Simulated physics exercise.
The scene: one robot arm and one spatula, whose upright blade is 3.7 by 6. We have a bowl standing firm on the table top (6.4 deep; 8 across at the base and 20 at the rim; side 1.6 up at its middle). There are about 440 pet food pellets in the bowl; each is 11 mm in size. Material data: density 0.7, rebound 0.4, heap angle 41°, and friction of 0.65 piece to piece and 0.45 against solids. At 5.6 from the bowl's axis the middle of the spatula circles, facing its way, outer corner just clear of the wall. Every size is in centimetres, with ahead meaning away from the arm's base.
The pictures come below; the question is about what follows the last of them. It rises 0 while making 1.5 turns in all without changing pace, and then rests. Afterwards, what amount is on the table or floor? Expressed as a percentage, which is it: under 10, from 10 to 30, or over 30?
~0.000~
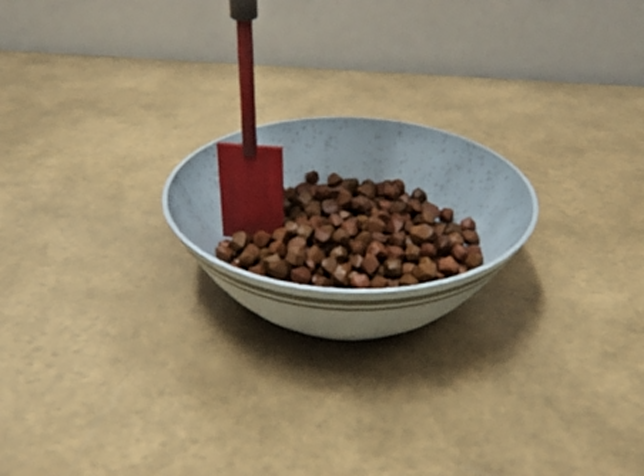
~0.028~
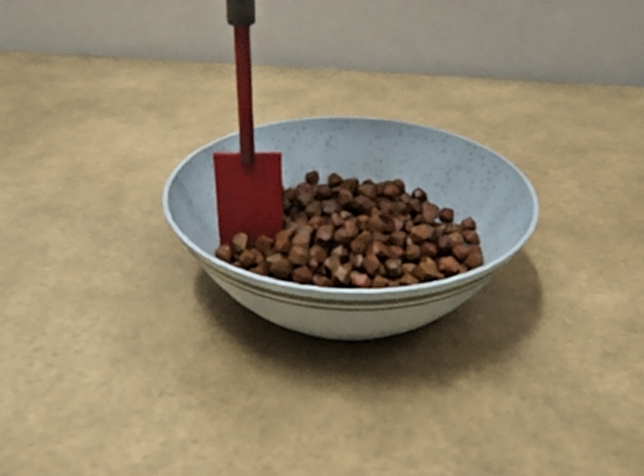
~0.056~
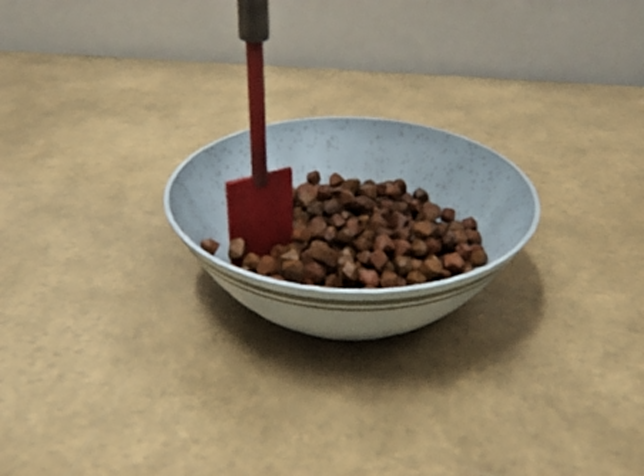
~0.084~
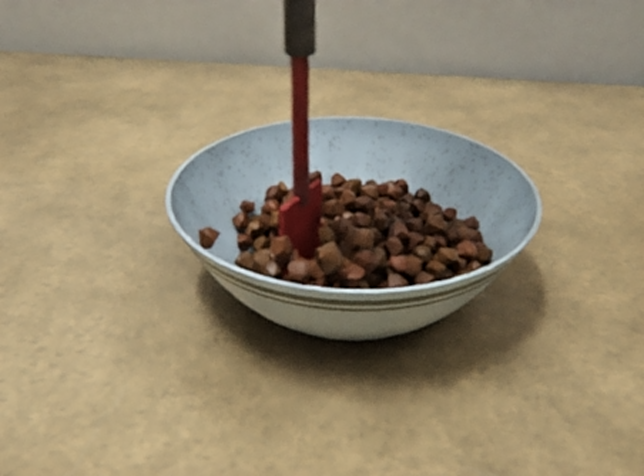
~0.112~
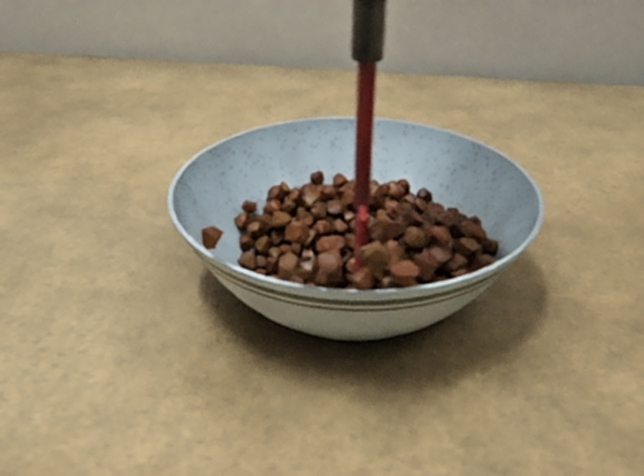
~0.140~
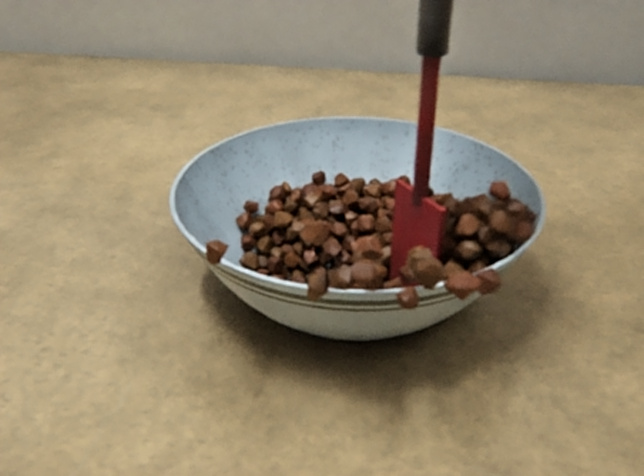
The percentage is over 30.
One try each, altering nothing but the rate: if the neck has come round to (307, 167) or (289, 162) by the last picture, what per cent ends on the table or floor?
Roughly 25 and 20 percent, in that order.
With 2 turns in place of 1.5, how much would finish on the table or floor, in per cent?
Estimate: Near 45 %.
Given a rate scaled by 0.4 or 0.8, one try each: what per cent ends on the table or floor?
I'd expect about 15 per cent, then about 35 per cent.
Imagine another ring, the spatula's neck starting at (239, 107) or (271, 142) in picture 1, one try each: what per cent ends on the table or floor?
Close to 35 per cent for the first and close to 45 per cent for the second.
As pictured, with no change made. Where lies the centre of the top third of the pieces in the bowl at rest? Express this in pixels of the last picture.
The centre is near pixel (395, 235).
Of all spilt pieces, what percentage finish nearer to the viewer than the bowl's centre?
Close to 40 in a hundred.
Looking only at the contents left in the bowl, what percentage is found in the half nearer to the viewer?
About 45 per cent.
After 0.28 s, 285° round, highest piece 13 above the table; 343 in the bowl, 17 on the table or floor, 75 in flight or on the tool.
After 0.43 s, 81° round, highest piece 11 above the table; 278 in the bowl, 99 on the table or floor, 58 in flight or on the tool.
After 0.70 s, 180° round, highest piece 6 above the table; 254 in the bowl, 180 on the table or floor, 1 in flight or on the tool.
After 1.40 s, 180° round, highest piece 5 above the table; 254 in the bowl, 181 on the table or floor.
At rest, 254 in the bowl, 181 on the table or floor. That is 42 % on the table or floor.
